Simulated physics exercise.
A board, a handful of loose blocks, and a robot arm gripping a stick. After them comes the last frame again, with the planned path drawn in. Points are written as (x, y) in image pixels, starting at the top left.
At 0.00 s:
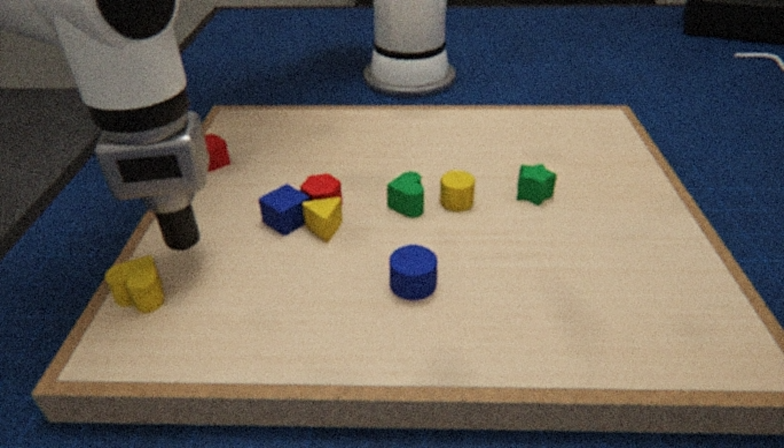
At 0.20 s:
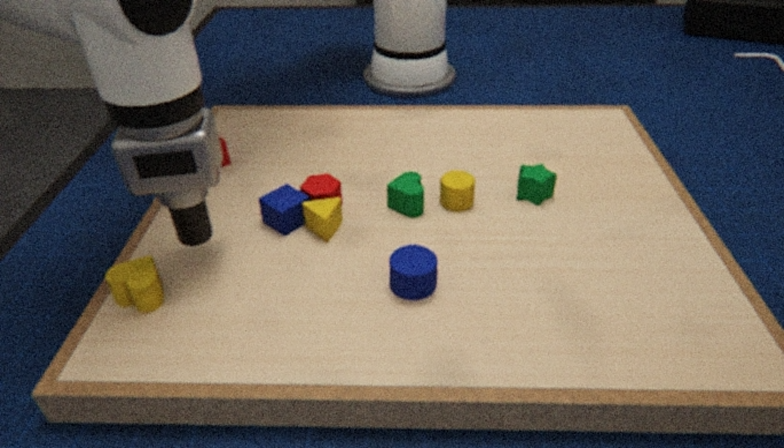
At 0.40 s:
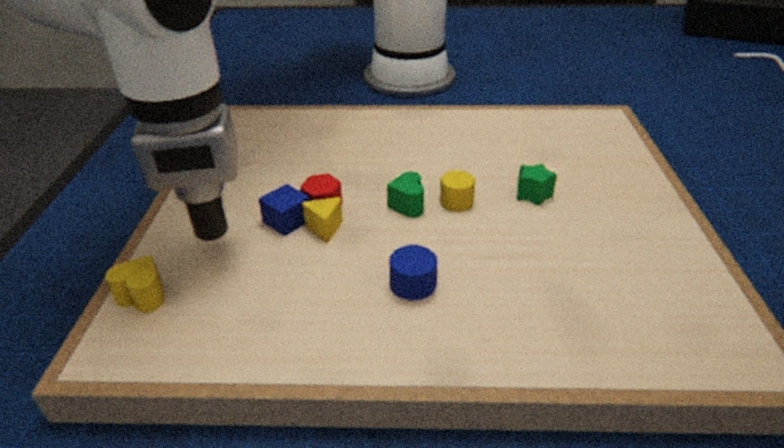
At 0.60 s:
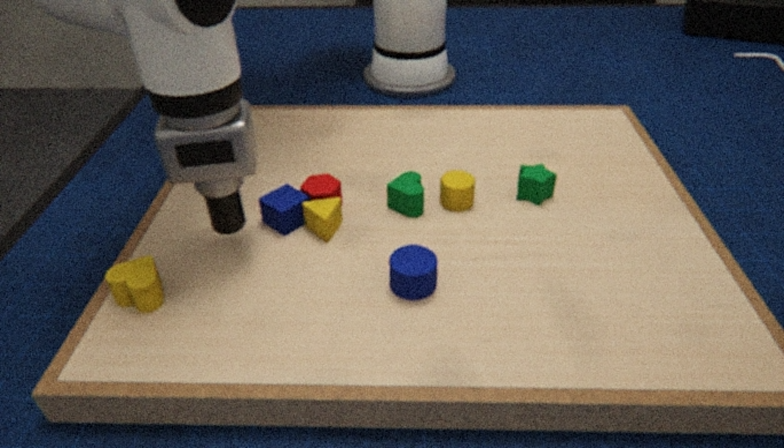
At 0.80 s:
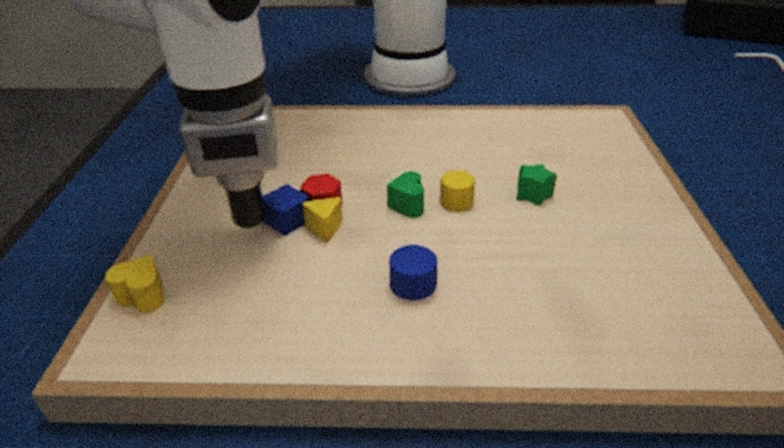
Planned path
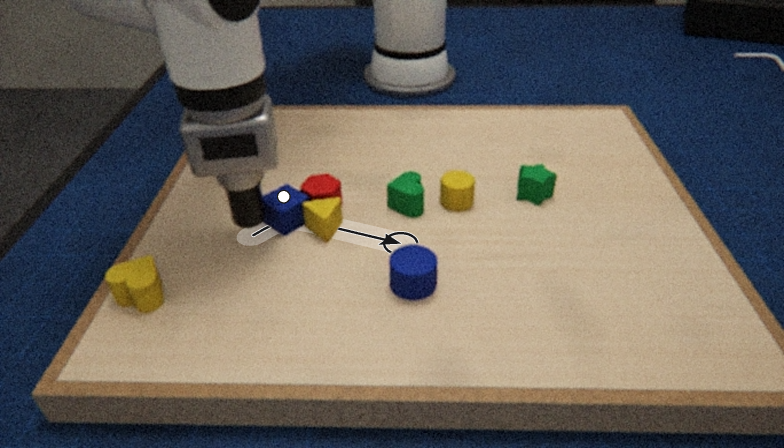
A white and grey robot arm holding a short dark stick hangs over the left side of a pale wooden board on a blue cloth, seen from a fixed, raised viewpoint. Yellow blocks sit at the lower left, with blue, red, yellow and green blocks across the board. The arm moves the stick steadily right, up close to the blue square block, while the blocks stay still.
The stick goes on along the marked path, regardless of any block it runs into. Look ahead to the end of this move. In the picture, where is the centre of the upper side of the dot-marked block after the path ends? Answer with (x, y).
The middle of its top is at (345, 184).
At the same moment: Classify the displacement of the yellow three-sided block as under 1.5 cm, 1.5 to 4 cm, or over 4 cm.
Its displacement is above 4 cm.
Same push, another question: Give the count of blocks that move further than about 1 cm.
Total moved: Three or more.
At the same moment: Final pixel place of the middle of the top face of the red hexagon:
The answer is (365, 167).
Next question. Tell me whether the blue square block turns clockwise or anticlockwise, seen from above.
It goes round opposite to clock hands.
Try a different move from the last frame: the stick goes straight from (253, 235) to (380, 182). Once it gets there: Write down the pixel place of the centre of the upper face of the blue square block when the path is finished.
When the path ends, it will be at (406, 151).
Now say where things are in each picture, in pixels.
In the first frame, tip of the stick at (184, 241), middles of tops, blue square block at (284, 197), red hexagon at (320, 183), yellow three-sided block at (323, 206), blue circular block at (414, 259).
In the second frame, stick at (196, 237), nothing pushed.
In the third frame, stick at (212, 232), nothing pushed.
In the fourth frame, stick at (230, 226), nothing pushed.
In the fifth frame, stick at (250, 220), blue square block at (284, 197), red hexagon at (320, 183), yellow three-sided block at (323, 206), blue circular block at (414, 259).
The line goes from (253, 235) by way of (302, 221) and (350, 231) to (401, 243); the dot is on the blue square block.
The first path, step by step. One third of the way, stick at (301, 205); blue square block at (329, 184); red hexagon at (358, 171); yellow three-sided block at (331, 207).
Two thirds of the way, stick at (350, 216); blue square block at (345, 184), turned 20° anticlockwise; red hexagon at (365, 167), turned 25° anticlockwise; yellow three-sided block at (383, 218).
At the end, stick at (401, 228); blue square block at (345, 184), turned 20° anticlockwise; red hexagon at (365, 167), turned 25° anticlockwise; yellow three-sided block at (428, 226), turned 45° anticlockwise; blue circular block unmoved.
